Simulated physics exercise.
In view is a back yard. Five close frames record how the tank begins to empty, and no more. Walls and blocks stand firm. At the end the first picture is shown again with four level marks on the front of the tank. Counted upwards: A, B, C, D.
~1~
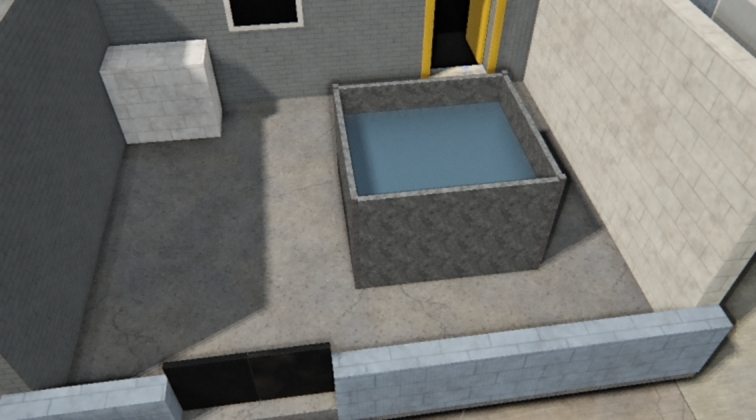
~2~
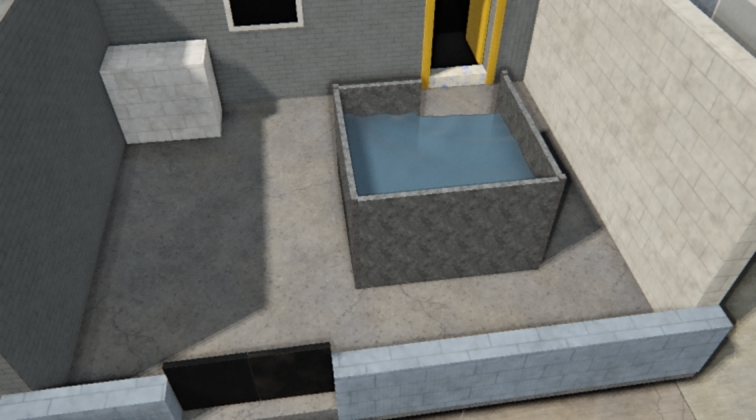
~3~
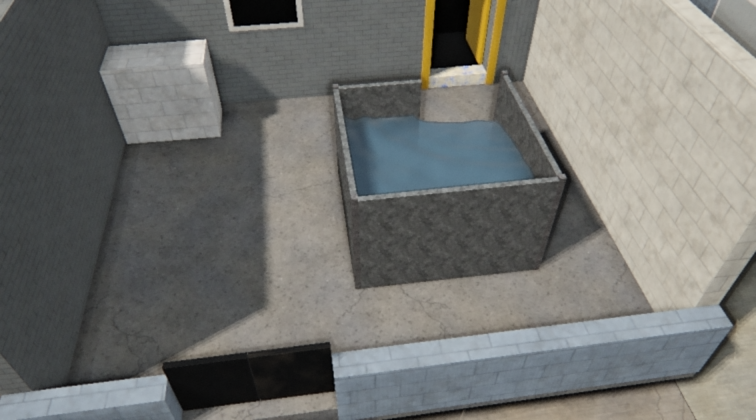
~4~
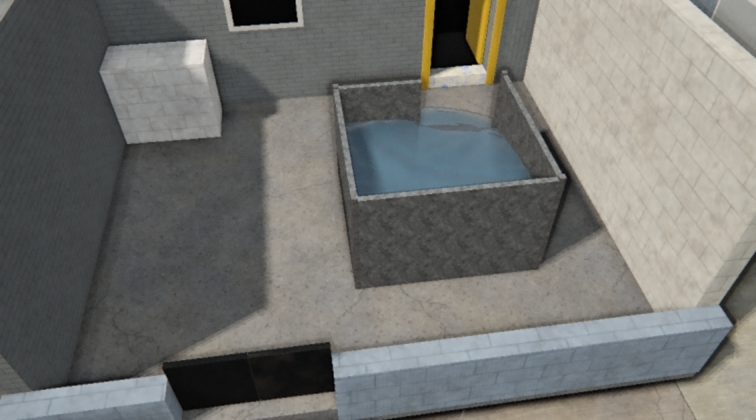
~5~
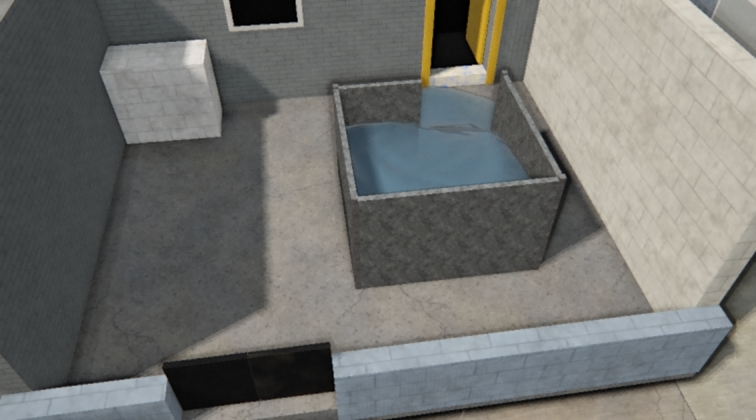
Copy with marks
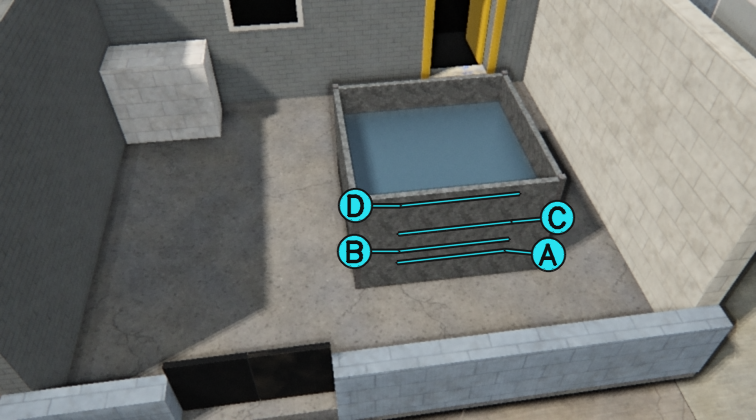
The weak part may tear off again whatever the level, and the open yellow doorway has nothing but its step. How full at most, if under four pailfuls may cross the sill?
Mark A just does it.
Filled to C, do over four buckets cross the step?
Yes.
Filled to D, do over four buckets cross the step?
Yes, that goes wrong.
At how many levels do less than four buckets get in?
One.
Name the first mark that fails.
Mark B.
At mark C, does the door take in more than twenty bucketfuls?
Yes, clearly.
On the marked copy, A at (452, 256); B at (453, 245); C at (456, 227); D at (460, 199); from the bottom up A, B, C, D.
If A is chosen, a splash gets over, under a bucket.
If B is chosen, about 10 bucketfuls get in.
If C is chosen, dozens of bucketfuls pour in.
If D is chosen, dozens of bucketfuls pour in.
